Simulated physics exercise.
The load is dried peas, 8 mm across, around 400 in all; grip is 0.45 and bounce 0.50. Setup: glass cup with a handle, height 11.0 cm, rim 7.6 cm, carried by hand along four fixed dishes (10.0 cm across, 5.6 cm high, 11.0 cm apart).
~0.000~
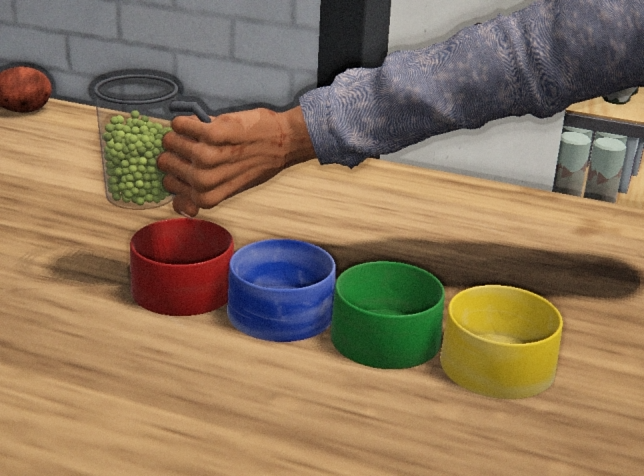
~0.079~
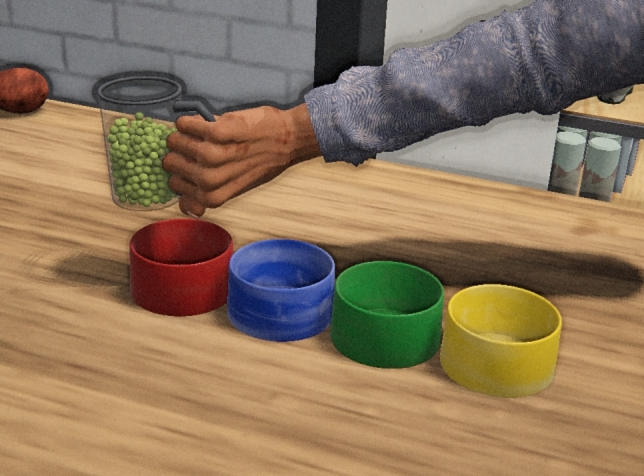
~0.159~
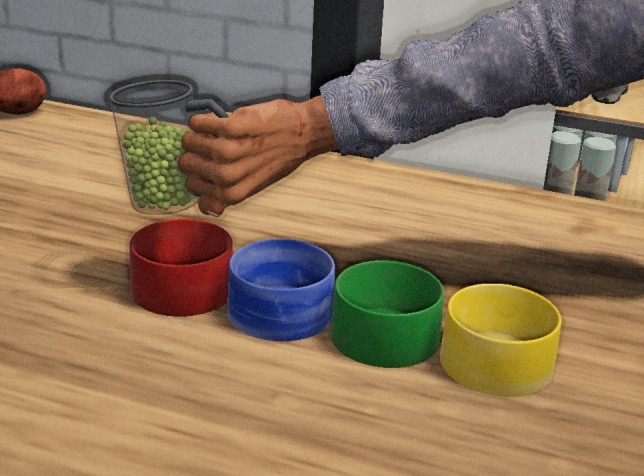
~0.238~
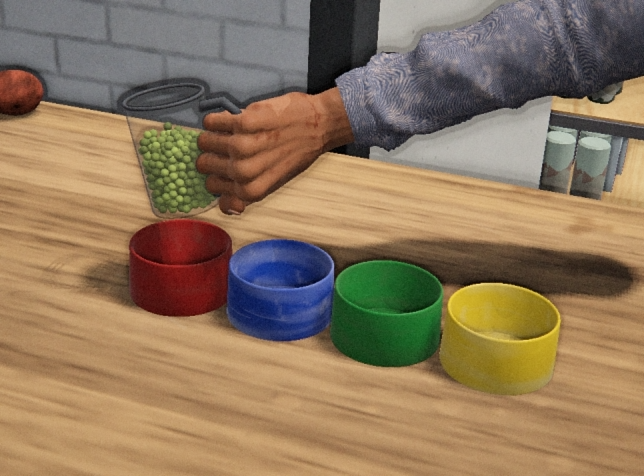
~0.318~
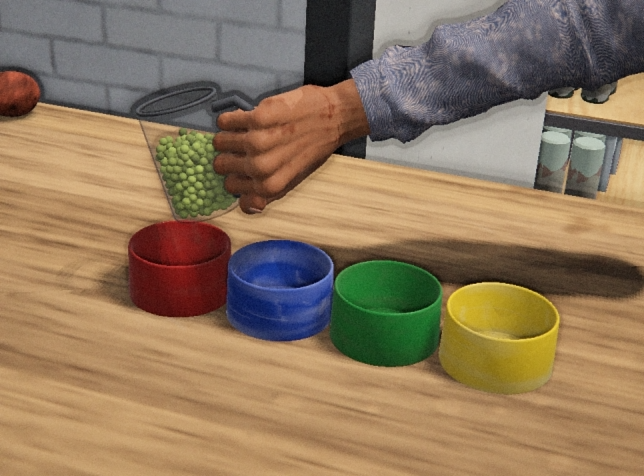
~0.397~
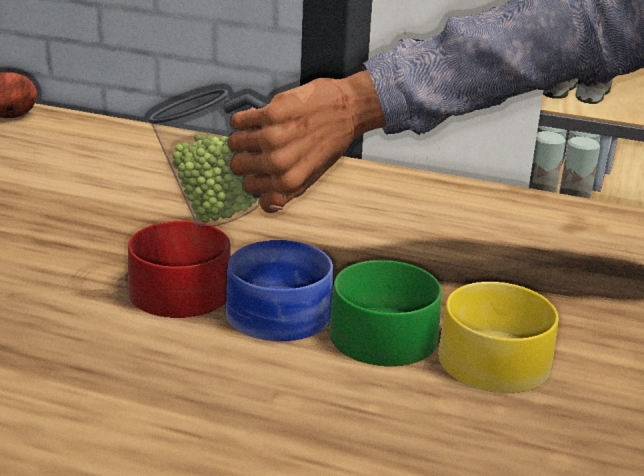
A hand held a clear cup of green peas by its handle above a wooden counter and moved it a short way right, tilting it leftward, behind red, blue, green and yellow dishes.
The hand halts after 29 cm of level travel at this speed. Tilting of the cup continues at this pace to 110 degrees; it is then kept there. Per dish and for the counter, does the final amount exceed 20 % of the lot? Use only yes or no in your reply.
Red: No; blue: Yes; green: Yes; yellow: No; counter: Yes.
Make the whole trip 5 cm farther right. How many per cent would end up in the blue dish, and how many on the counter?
Blue 0; counter 0.
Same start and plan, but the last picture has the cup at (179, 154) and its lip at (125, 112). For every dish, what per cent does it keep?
Red: 0 / blue: 80 / green: 10 / yellow: 0.
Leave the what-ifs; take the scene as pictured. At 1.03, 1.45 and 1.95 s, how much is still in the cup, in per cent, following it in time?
One after the other: 100, 100, 50 in a hundred.
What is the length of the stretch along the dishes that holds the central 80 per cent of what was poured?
Close to 14 centimetres along the dishes.
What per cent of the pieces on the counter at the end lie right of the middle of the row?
About 40 percent.
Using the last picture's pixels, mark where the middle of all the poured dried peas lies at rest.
I'd put it at about (331, 316).
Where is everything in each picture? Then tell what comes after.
In the first frame, cup at (139, 143), tilt 0 degrees, lip at (102, 83), moved 0.0 cm; middle of the pieces at (137, 160); red dish at (182, 241); blue dish at (283, 264); green dish at (390, 288); yellow dish at (505, 314).
In the second frame, cup at (144, 145), tilt 2 degrees, lip at (105, 85), moved 0.6 cm; middle of the pieces at (142, 161).
In the third frame, cup at (159, 148), tilt 6 degrees, lip at (117, 91), moved 2.3 cm; middle of the pieces at (159, 165).
In the fourth frame, cup at (175, 152), tilt 12 degrees, lip at (129, 99), moved 4.2 cm; middle of the pieces at (177, 169).
In the fifth frame, cup at (192, 156), tilt 17 degrees, lip at (142, 107), moved 6.1 cm; middle of the pieces at (195, 173).
In the sixth frame, cup at (209, 160), tilt 22 degrees, lip at (156, 114), moved 7.9 cm; middle of the pieces at (213, 177); red dish at (179, 244); blue dish at (280, 265); green dish at (388, 287); yellow dish at (502, 310). The cup turns about 65 degrees a second and travels 23 cm a second.
Then, at 1.03 s, tilt 63 degrees; cup holds 100 %.
Then, at 1.45 s, tilt 91 degrees; cup holds 100 %.
After 1.95 s, tilt 110 degrees; cup holds 50 %, blue 15 %, green 20 %.
By 3.1 s all is still; red 0 %, blue 35 %, green 40 %, yellow 0 %, counter 25 %.
